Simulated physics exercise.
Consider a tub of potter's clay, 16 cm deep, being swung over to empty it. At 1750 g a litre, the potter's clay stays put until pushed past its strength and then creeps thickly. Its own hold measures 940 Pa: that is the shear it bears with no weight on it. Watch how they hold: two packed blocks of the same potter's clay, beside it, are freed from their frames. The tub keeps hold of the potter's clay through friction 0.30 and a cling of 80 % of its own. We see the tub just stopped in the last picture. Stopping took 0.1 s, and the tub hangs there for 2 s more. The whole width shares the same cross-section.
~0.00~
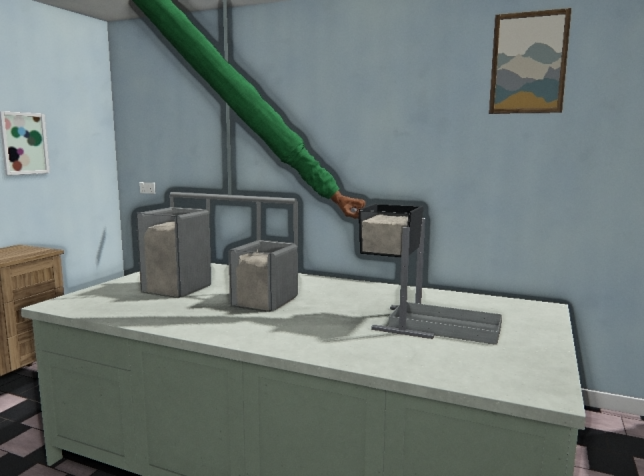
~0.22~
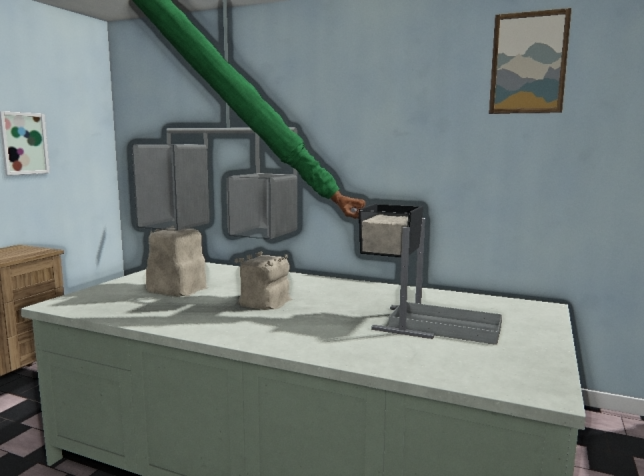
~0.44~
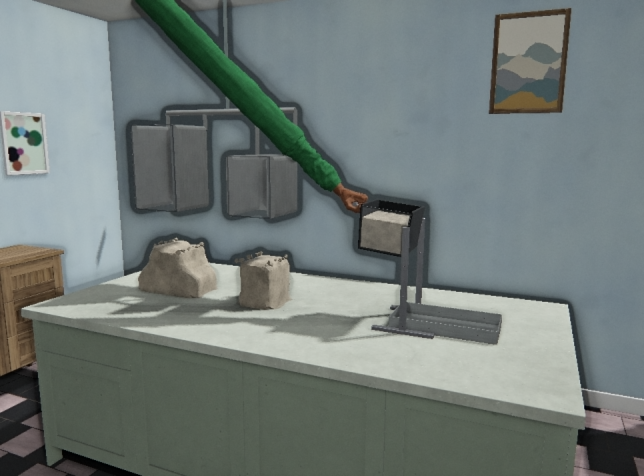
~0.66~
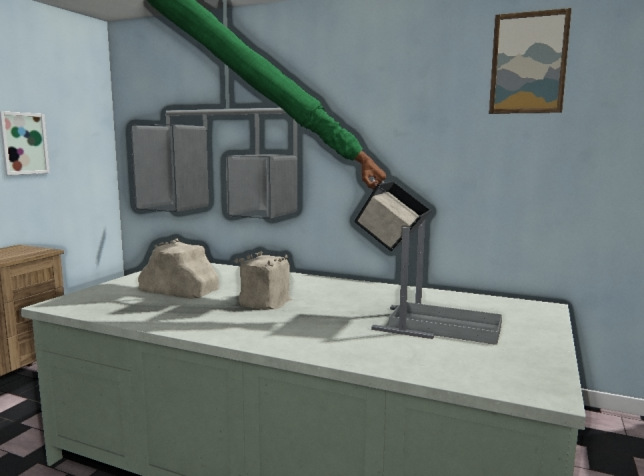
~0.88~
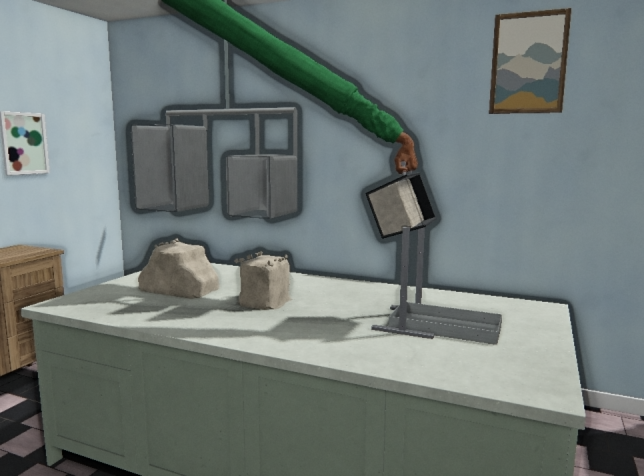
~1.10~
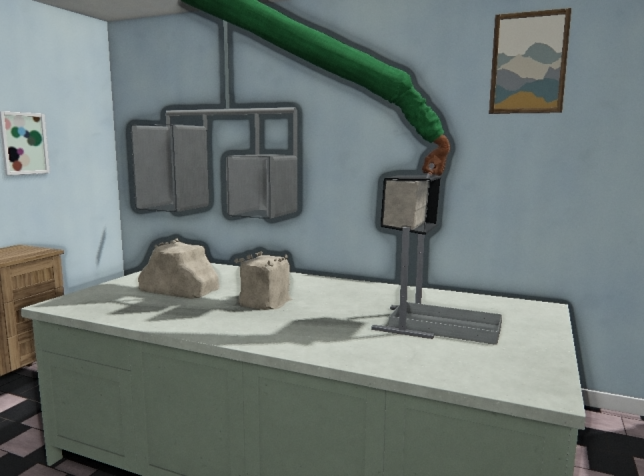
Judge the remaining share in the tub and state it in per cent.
The remaining share is close to 100 %.
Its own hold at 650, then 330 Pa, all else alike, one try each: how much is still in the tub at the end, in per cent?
The answers, in order, are 45 % and 50 %.
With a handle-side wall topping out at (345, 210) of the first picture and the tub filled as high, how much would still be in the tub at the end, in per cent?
About 40 per cent.
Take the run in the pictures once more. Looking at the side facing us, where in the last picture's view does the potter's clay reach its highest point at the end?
The highest point sits at around (417, 182).
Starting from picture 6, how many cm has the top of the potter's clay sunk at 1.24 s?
About 0 cm.
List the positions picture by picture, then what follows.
Handle-side rim at (361, 210), tilt 0 degrees; crest of the potter's clay at (398, 224); block heights 32 cm, 21 cm (left to right), in the first picture.
Handle-side rim at (361, 210), tilt 0 degrees; crest of the potter's clay at (398, 224); block heights 29 cm, 21 cm (left to right), in the second picture.
Handle-side rim at (363, 205), tilt 6 degrees; crest of the potter's clay at (365, 218); block heights 23 cm, 21 cm (left to right), in the third picture.
Handle-side rim at (379, 186), tilt 35 degrees; crest of the potter's clay at (375, 198); block heights 22 cm, 20 cm (left to right), in the fourth picture.
Handle-side rim at (407, 177), tilt 67 degrees; crest of the potter's clay at (394, 184); block heights 22 cm, 20 cm (left to right), in the fifth picture.
Handle-side rim at (430, 182), tilt 93 degrees; crest of the potter's clay at (387, 181); block heights 22 cm, 20 cm (left to right), in the sixth picture.
After 1.24 s, the tub is at 93 degrees and holds 100 %.
After 1.41 s, the tub is at 93 degrees and holds 100 %.
After 1.58 s, the tub is at 93 degrees and holds 100 %.
After 1.75 s, the tub is at 93 degrees and holds 100 %.
After 3.10 s, the tub is at 93 degrees and holds 100 %.
